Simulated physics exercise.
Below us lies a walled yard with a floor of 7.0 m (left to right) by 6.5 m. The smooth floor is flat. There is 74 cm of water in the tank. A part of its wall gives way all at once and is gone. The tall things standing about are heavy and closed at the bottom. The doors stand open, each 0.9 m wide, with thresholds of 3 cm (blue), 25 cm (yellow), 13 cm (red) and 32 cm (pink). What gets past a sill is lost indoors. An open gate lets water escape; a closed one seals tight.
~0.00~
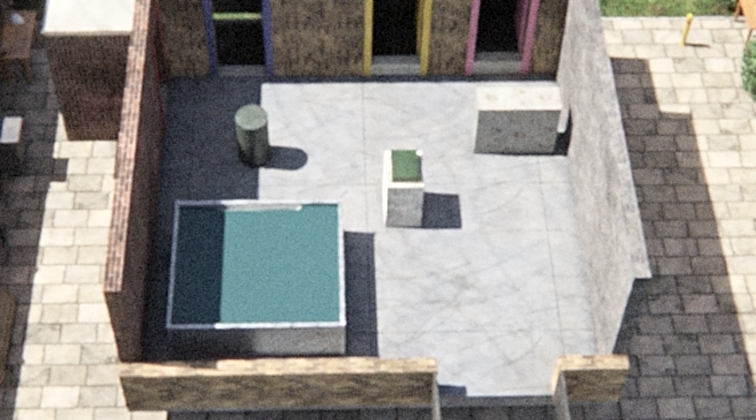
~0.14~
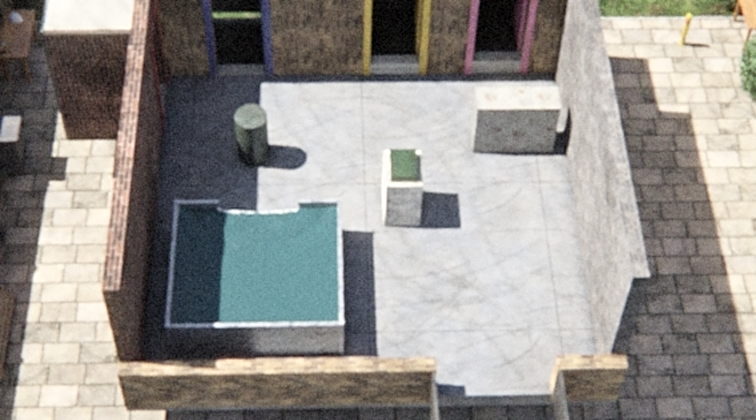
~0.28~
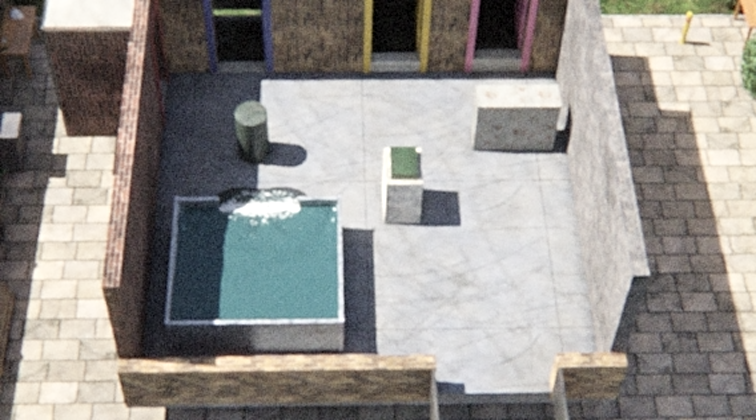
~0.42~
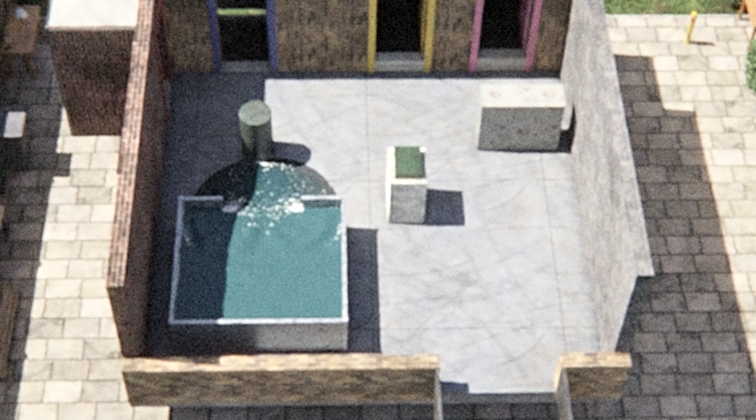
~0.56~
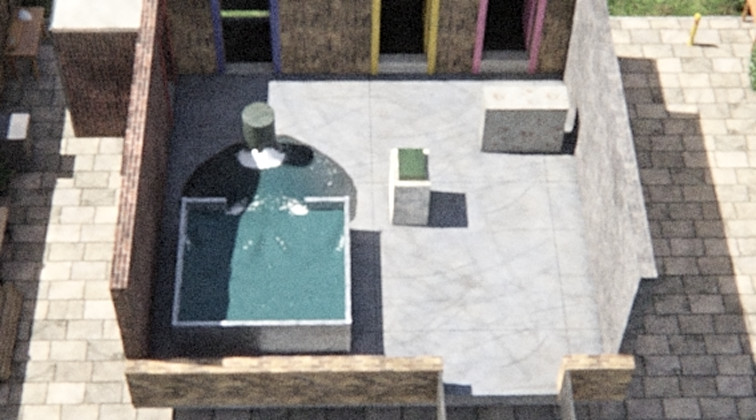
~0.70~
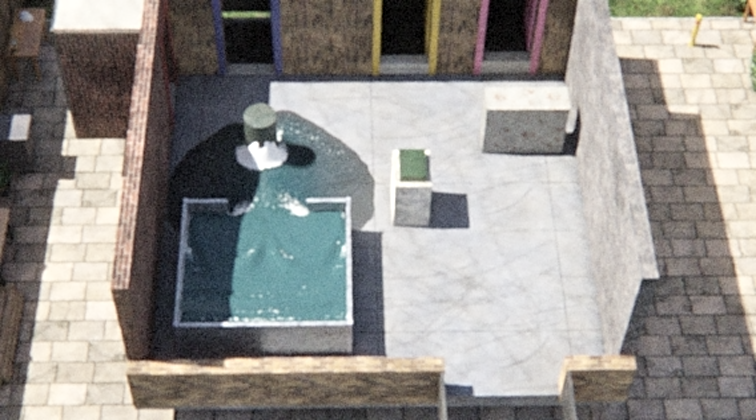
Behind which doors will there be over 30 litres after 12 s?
The water let in: At the blue door it passes the limit; at the yellow door it stays under the limit; at the red door it passes the limit; at the pink door it keeps below the limit.
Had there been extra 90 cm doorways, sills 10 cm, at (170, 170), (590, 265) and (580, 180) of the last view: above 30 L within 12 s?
In that order: Over, below, below.
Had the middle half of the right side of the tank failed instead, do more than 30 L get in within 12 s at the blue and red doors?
Then: Blue above, red not over.
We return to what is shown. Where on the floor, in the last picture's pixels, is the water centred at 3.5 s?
At about (302, 196).
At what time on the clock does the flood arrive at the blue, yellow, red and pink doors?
Arrival: Blue 1.3 s, yellow 1.6 s, red 1.1 s, pink 2.0 s.
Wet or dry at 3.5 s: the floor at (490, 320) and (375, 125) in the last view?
In turn: Not reached, flooded.
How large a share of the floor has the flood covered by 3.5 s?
About 50 per cent.
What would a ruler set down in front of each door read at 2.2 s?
Depths in cm: Blue 17, yellow 25, red 20, pink 4.
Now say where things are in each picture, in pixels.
Still water, 74 cm deep, in the tank at (258, 265), in the first frame.
Water pours out on the tank's far side and has run 0.7 m, to a hidden place; typically 11 cm deep outside, 74 cm at the tank's back, in the second frame.
The front is at (301, 196), 1.0 m from the gap on the tank's far side; 1.1 m2 of floor is under water; 74 cm left at the back of the tank, in the third frame.
Water pours out on the tank's far side and has run 1.5 m, to (288, 163); typically 9 cm deep outside, 74 cm at the tank's back, in the fourth frame.
Water pours out on the tank's far side and has run 2.1 m, to (285, 138); typically 6 cm deep outside, 74 cm at the tank's back, in the fifth frame.
The front is at (283, 114), 2.6 m from the gap on the tank's far side; 5.6 m2 of floor is under water; 67 cm left at the back of the tank, in the sixth frame.
After 1.4 s water covers 30 % of the floor and is deepest (49 cm) near (264, 174); blue door 2 cm at the sill, 2 L in, yellow door not reached, red door 21 cm at the sill, 0 L in, pink door not reached.
After 2.2 s water covers 40 % of the floor and is deepest (44 cm) near (264, 174); blue door 17 cm at the sill, 17 L in, yellow door 25 cm at the sill, 0 L in, red door 20 cm at the sill, 17 L in, pink door 4 cm at the sill, 0 L in.
After 3.5 s water covers 50 % of the floor and is deepest (33 cm) near (555, 81); blue door 12 cm at the sill, 104 L in, yellow door 21 cm at the sill, 1 L in, red door 20 cm at the sill, 59 L in, pink door 12 cm at the sill, 0 L in.
After 7.0 s water covers 85 % of the floor and is deepest (26 cm) near (396, 74); blue door 10 cm at the sill, 201 L in, yellow door 21 cm at the sill, 1 L in, red door 16 cm at the sill, 136 L in, pink door 24 cm at the sill, 0 L in.
After 12.0 s water covers 100 % of the floor and is deepest (16 cm) near (177, 89); blue door 9 cm at the sill, 321 L in, yellow door 11 cm at the sill, 1 L in, red door 14 cm at the sill, 143 L in, pink door 9 cm at the sill, 0 L in.
